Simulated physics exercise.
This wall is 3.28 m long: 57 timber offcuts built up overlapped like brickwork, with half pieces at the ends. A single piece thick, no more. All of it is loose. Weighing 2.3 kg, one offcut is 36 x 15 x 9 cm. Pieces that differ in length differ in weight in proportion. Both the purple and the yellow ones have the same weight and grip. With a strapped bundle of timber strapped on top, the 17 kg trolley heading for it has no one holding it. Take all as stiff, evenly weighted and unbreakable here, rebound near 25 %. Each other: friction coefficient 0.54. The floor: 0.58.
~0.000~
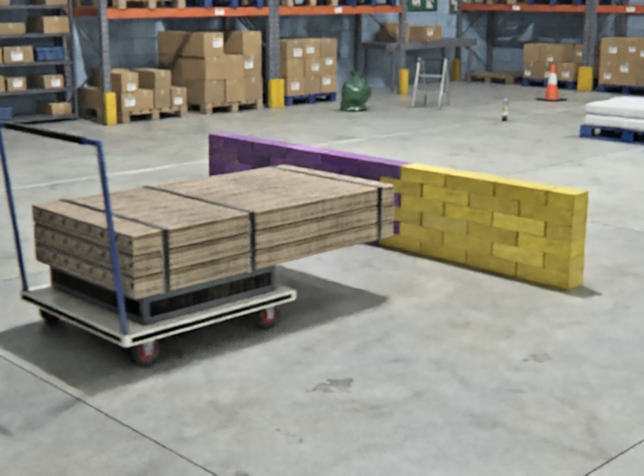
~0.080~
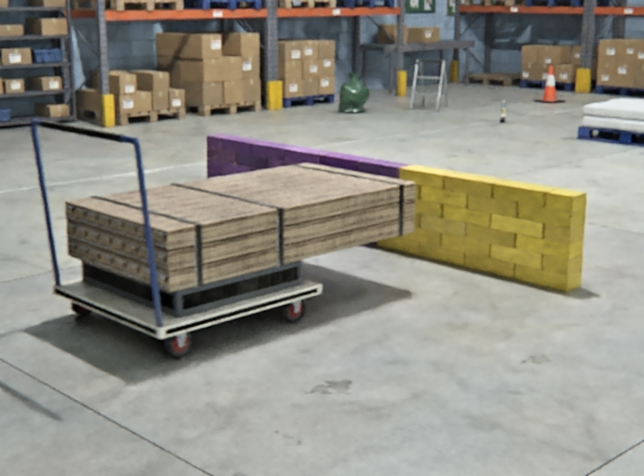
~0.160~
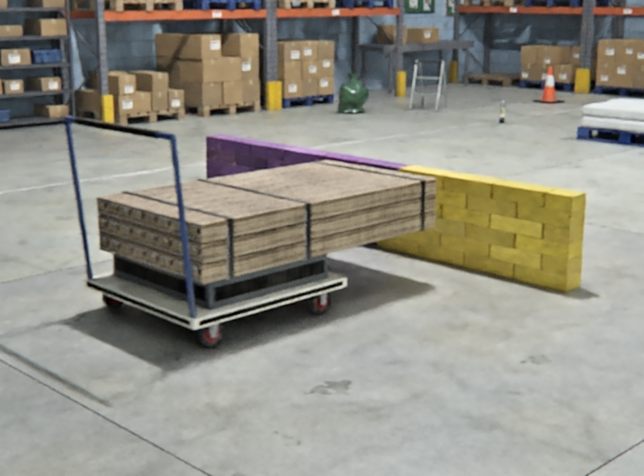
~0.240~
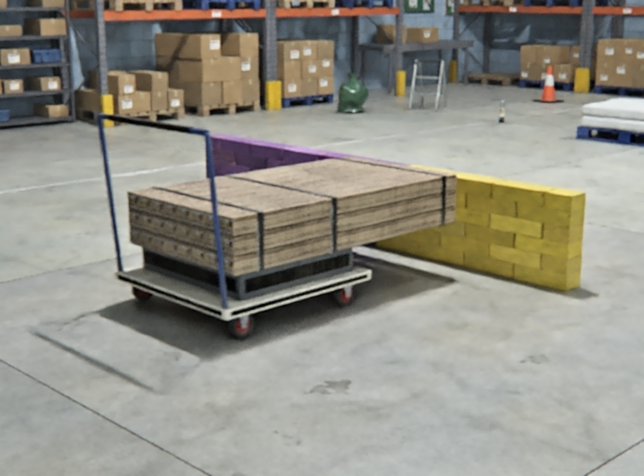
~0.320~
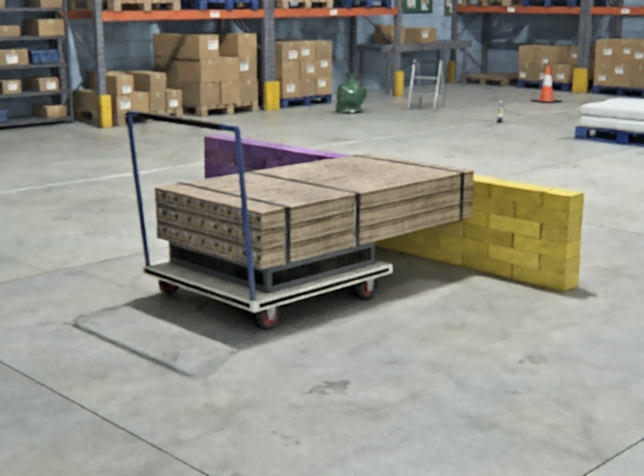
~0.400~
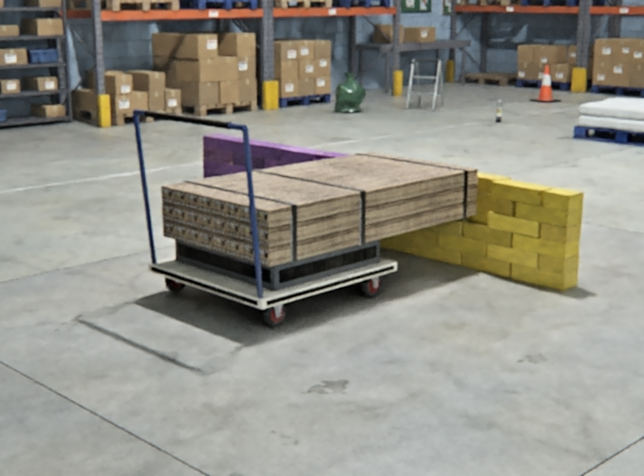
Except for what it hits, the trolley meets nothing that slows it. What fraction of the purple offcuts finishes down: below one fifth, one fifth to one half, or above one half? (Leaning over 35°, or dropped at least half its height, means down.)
I expect the share ending down to be below a fifth.
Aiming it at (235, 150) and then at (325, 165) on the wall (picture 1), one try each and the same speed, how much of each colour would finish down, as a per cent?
Yellow 0 then 10, purple 30 then 40 per cent.
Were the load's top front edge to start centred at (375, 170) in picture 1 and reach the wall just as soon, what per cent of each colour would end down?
You'd end up with yellow at 0 per cent down and purple at 0 per cent.
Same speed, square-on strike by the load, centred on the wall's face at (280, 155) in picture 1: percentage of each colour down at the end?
For yellow it's 0 per cent, for purple 50 per cent.
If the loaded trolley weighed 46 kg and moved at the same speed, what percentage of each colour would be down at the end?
Yellow 40, purple 10 per cent.
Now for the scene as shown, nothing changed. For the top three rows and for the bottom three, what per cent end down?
The top part comes to 40 per cent, the bottom part to 0 per cent.
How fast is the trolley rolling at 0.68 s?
I'd put it at roughly 0.2 m/s.
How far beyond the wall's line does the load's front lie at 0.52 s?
Reading: Approx. 10 cm past the line.
By 0.52 s, load 12 cm past the wall's line, still rolling; none of the 33 purple offcuts down (0 of 57 in all colours); top purple offcut tilted 23°, 30 mm lower; top yellow offcut tilted 18°.
By 0.68 s, load 16 cm past the wall's line, still rolling; 4 of the 33 purple offcuts down (12 of 57 in all colours); top purple offcut tilted 72°, 21 cm lower; top yellow offcut tilted 48°.
By 1.04 s, load 23 cm past the wall's line, still rolling; 4 of the 33 purple offcuts down (12 of 57 in all colours); top purple offcut on its side; top yellow offcut tilted 56°, 29 cm lower.
When it is over (2.4 s), load 31 cm past the wall's line, stopped; 4 of the 33 purple offcuts down (12 of 57 in all colours); top purple offcut on its side; top yellow offcut on its side. That is 12 per cent. In pixels of the last frame, middles, top purple offcut near (425, 218), top yellow offcut near (596, 251).
